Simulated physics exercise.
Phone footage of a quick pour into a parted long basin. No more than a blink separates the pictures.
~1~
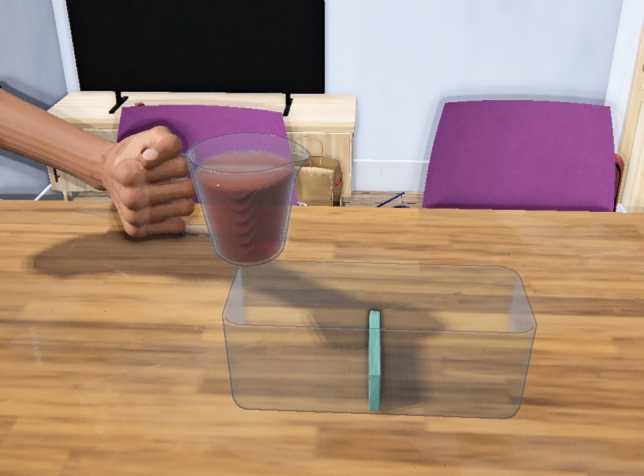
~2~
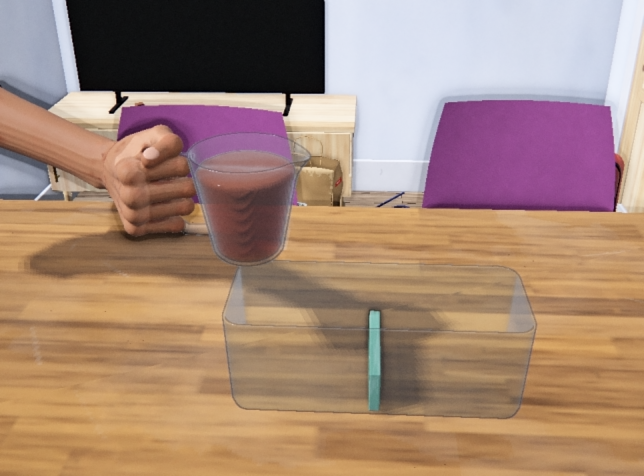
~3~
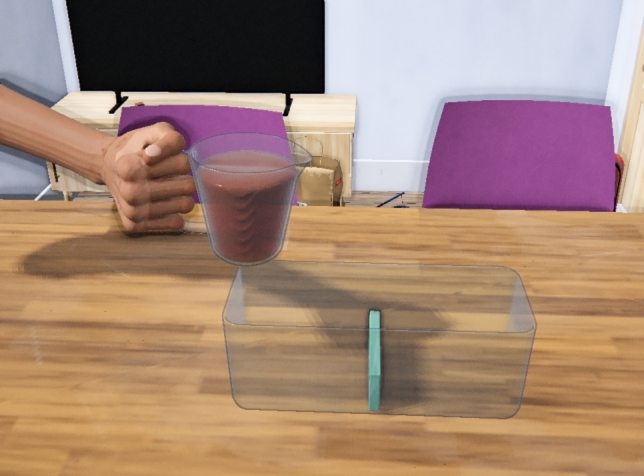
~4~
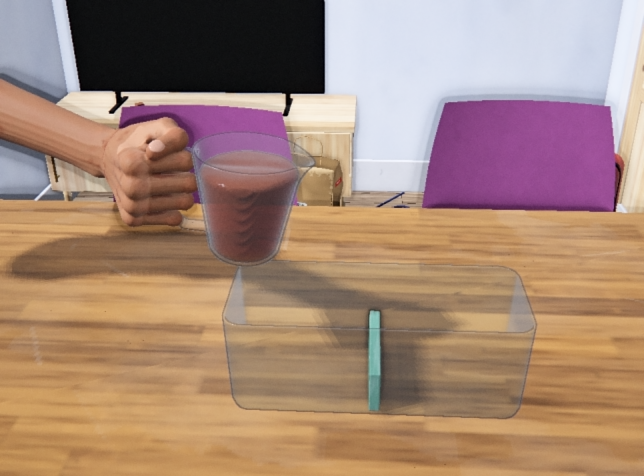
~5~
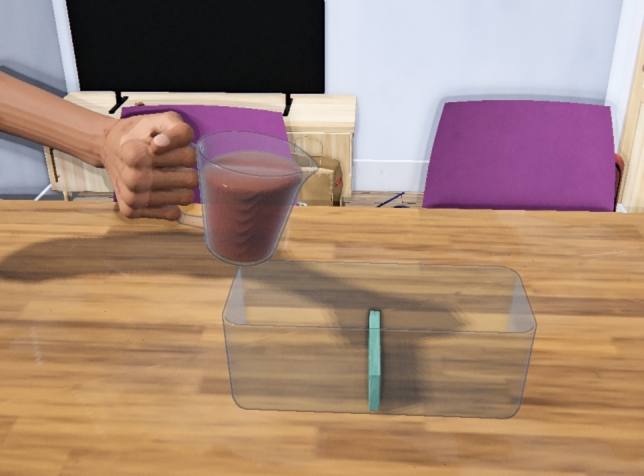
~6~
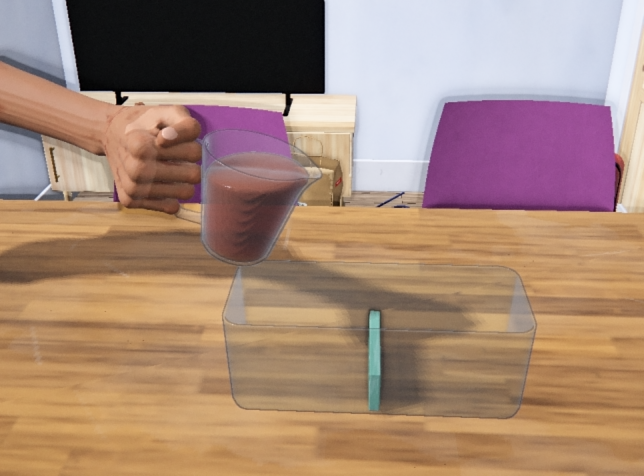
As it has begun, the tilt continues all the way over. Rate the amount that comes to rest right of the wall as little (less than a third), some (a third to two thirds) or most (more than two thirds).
Little.
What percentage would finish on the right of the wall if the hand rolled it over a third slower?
About 35 per cent.
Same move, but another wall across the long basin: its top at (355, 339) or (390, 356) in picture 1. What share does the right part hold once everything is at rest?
You'd get roughly 55 per cent the first time and roughly 15 per cent the second.
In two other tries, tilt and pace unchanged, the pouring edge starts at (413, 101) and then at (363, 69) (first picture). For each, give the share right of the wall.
Estimate, in order: 90 and 95 per cent.
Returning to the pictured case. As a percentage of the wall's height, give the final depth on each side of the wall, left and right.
Left: About 40; right: About 20.
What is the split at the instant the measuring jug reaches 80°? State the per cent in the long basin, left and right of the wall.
Roughly 5 per cent on the left, roughly 10 per cent on the right.
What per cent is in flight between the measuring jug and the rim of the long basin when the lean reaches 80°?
Around 20 percent.
A moment on, the measuring jug is tipped on its side and 62 per cent is still to pour, 6 is left of the wall and 10 right of it.
Next, the measuring jug is tipped right over and 8 per cent is still to pour, 61 is left of the wall and 25 right of it.
Then the measuring jug is tipped right over and 0 per cent is still to pour, 72 is left of the wall and 26 right of it.
Later the measuring jug is tipped right over and 0 per cent is still to pour, 72 is left of the wall and 26 right of it.
In the end 72 per cent lies left of the wall, 26 right of it and 1 outside.
